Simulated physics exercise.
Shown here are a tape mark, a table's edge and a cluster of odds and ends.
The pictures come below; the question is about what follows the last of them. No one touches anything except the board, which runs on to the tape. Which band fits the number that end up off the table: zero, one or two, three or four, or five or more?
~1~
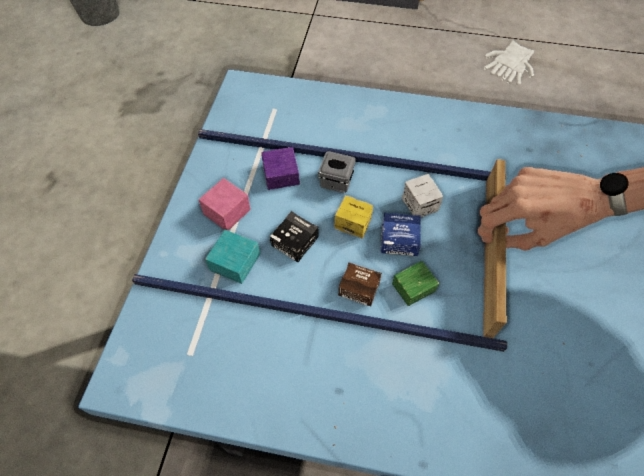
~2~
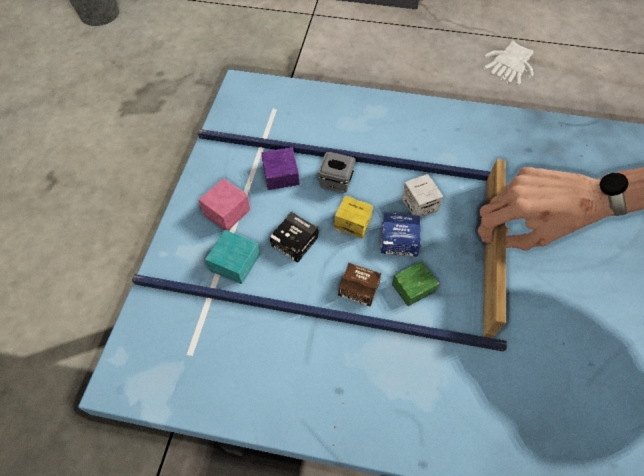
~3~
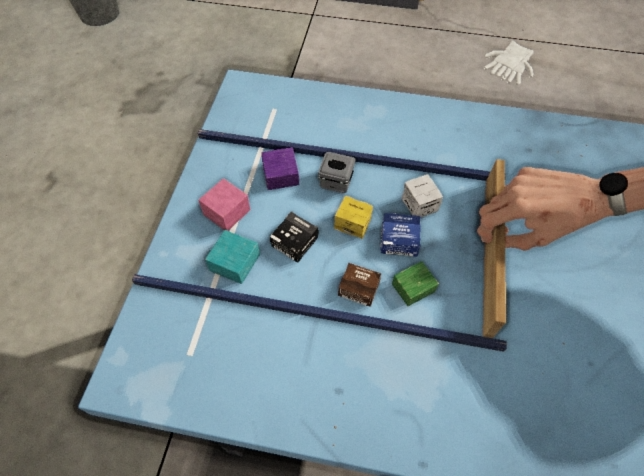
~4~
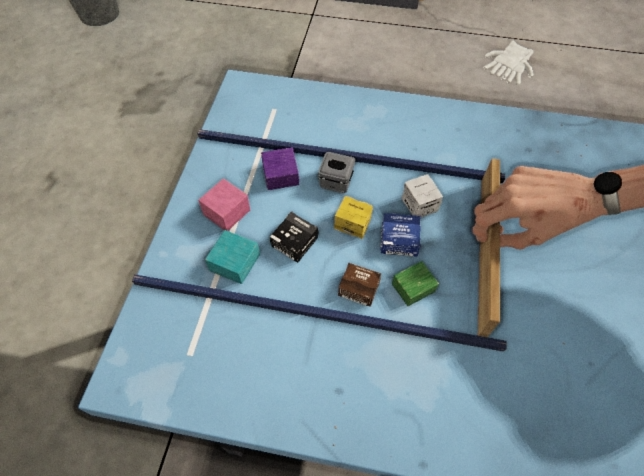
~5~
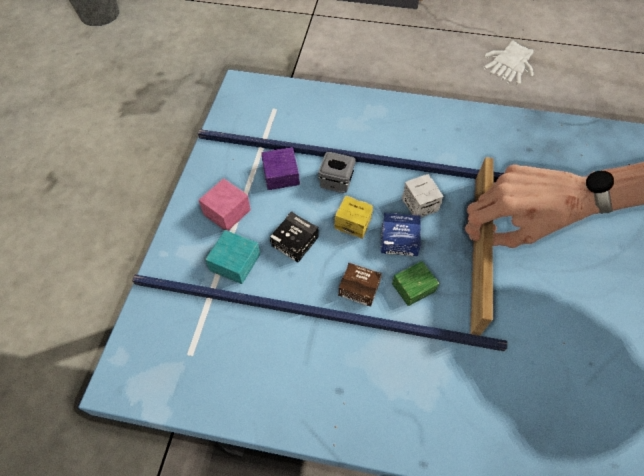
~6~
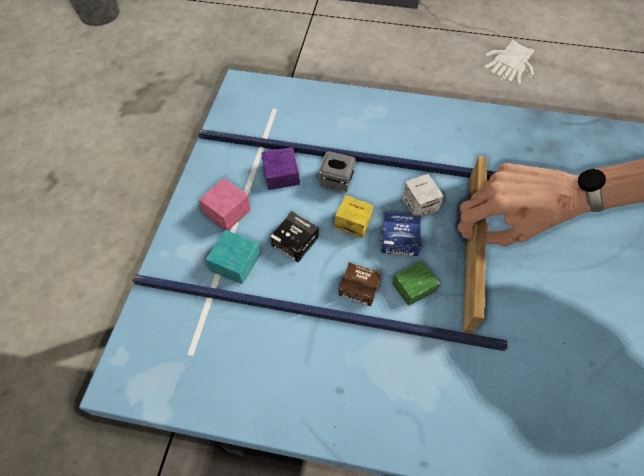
The way I see it, one or two of them end up off the end.
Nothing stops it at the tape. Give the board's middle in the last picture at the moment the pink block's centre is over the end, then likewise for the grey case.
The middle is at (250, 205) when it's the pink block, and at (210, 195) when it's the grey case.
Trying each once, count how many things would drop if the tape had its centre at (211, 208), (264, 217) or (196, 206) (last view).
The counts: 5, 0 and 6.
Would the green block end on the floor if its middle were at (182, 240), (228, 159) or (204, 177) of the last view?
Results in order - down; down; down.
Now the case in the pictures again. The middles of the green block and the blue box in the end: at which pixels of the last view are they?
In the last picture, roughly (212, 236) and (222, 203).
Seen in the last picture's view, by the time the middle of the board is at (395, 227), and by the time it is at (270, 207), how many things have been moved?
At the first place 5, at the second 10.
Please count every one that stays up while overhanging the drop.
Count of overhanging things: 1.
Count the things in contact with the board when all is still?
Counting them up gives 4.
A little later, none off yet; pink block at rest near (226, 205); turquoise block at rest near (234, 257); purple block at rest near (281, 168).
Next, none off yet; pink block at rest near (226, 205); turquoise block at rest near (234, 257); purple block moving near (273, 166).
Later still, none off yet; pink block shifted about its own width near (191, 197); turquoise block shifted about its own width near (194, 258); purple block shifted well along near (221, 158).
When it is over, the number that fall off is one or two; down, pink block.
